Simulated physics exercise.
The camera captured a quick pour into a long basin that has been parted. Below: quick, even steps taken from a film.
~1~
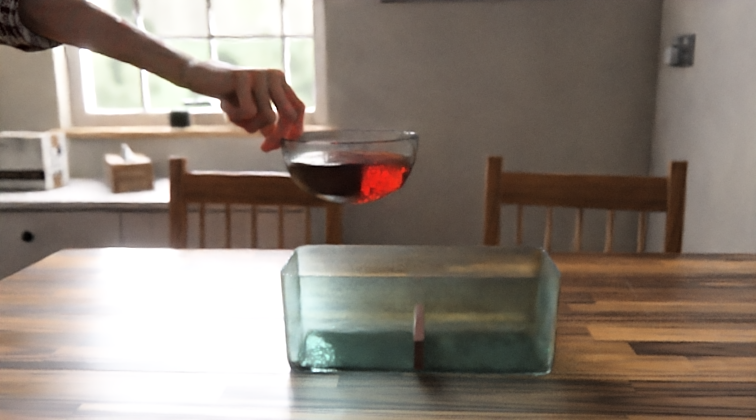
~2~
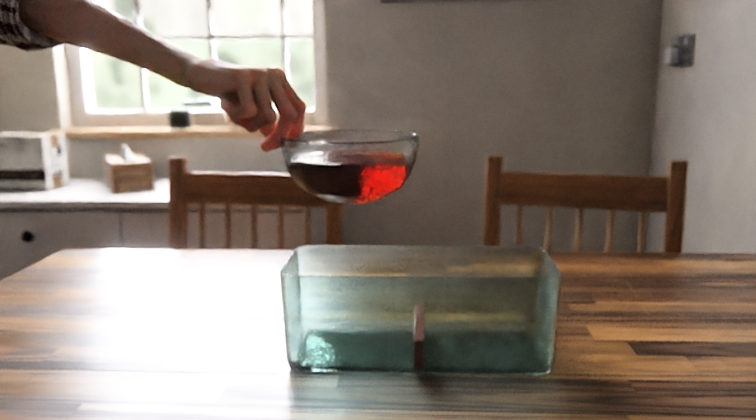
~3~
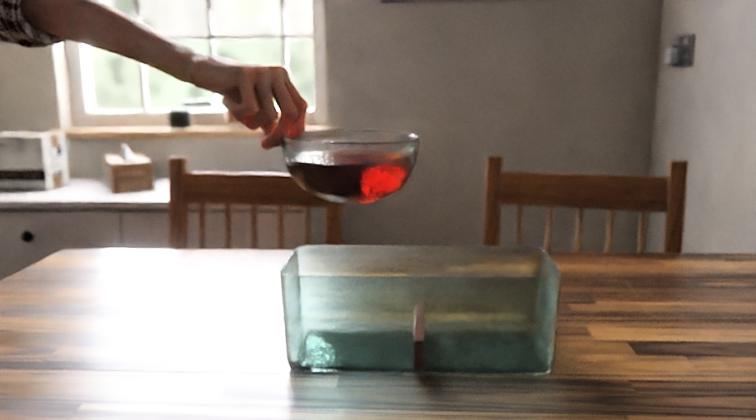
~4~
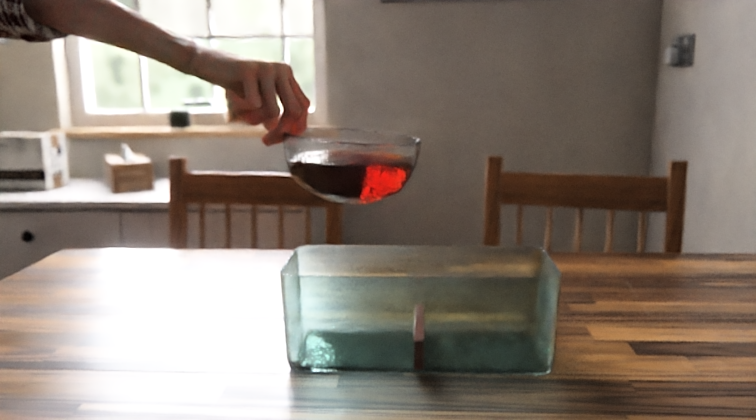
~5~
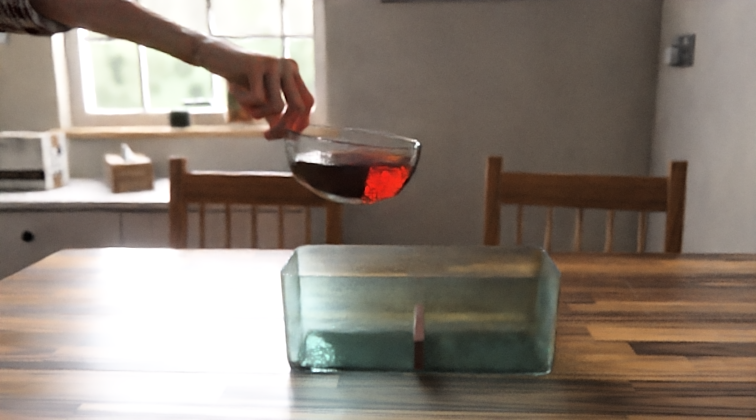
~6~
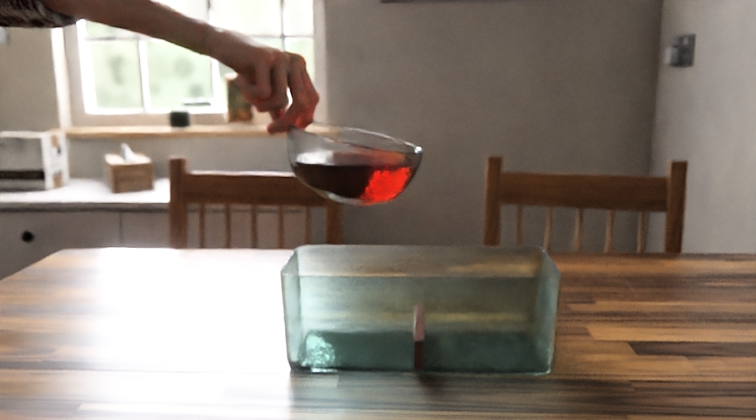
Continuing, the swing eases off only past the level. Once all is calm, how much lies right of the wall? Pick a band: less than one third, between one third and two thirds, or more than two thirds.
It is more than two thirds.
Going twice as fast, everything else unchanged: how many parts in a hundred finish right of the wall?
Roughly 75 in a hundred.
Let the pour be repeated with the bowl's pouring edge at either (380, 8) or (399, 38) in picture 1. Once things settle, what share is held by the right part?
Start one gives close to 80 percent, start two close to 85 percent.
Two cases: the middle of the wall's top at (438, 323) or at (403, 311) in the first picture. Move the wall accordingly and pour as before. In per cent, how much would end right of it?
Roughly 70 % and 95 %.
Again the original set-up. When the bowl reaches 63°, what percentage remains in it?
Around 55 in a hundred has not poured out yet.
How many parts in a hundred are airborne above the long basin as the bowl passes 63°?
Something like 30 per cent of it.
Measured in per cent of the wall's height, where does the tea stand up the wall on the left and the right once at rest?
The left side sits at 10 per cent and the right side at 70.
A moment on, the bowl is tipped part way and 56 per cent is still to pour, 0 is left of the wall and 15 right of it.
Next, the bowl is tipped on its side and 6 per cent is still to pour, 6 is left of the wall and 80 right of it.
Then the bowl is tipped on its side and 0 per cent is still to pour, 12 is left of the wall and 88 right of it.
Later the bowl is tipped on its side and 0 per cent is still to pour, 14 is left of the wall and 86 right of it.
Finally, 14 per cent lies left of the wall, 86 right of it and 0 outside.
